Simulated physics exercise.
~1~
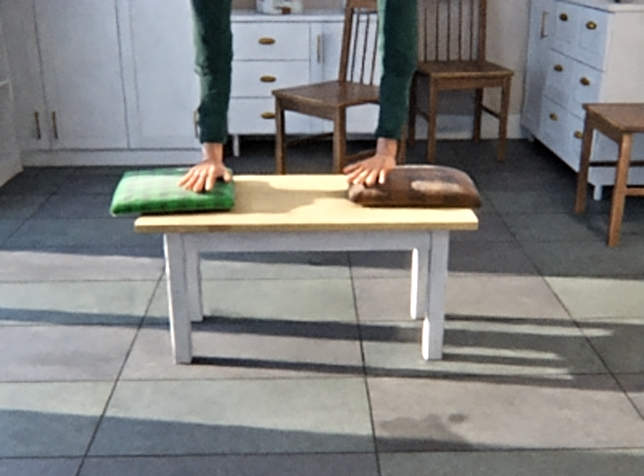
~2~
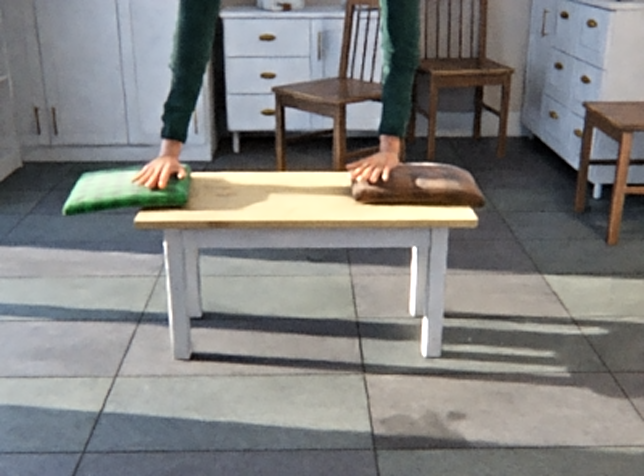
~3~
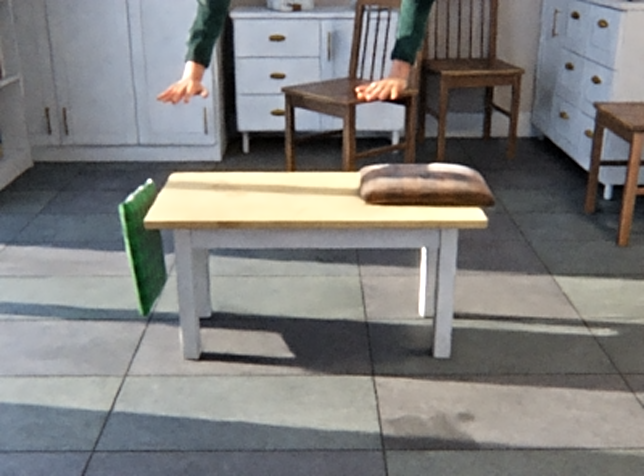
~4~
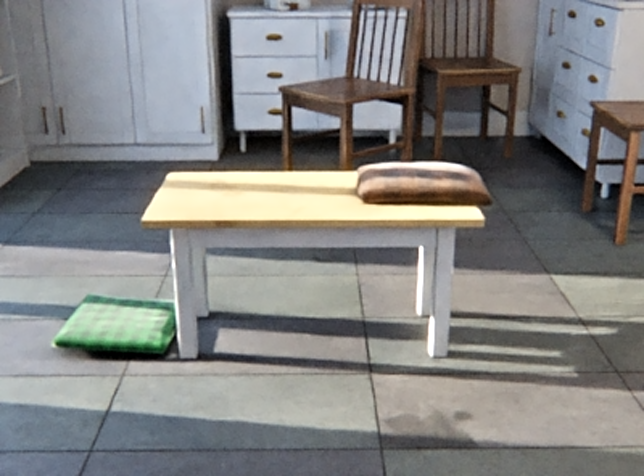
In a sunlit kitchen with a grey tiled floor, white cabinets and brown wooden chairs behind, a slightly swaying view faces a low table with a pale top and white legs. Two hands in dark green sleeves rest on a green checked seat pad at the left and a brown folded blanket at the right. The left hand pushes the pad outwards until it juts well past the end, while the blanket shifts only slightly. Both hands lift away, and the pad tips over the left end and drops. It ends flat on the floor beside the table leg, with the blanket still on top.
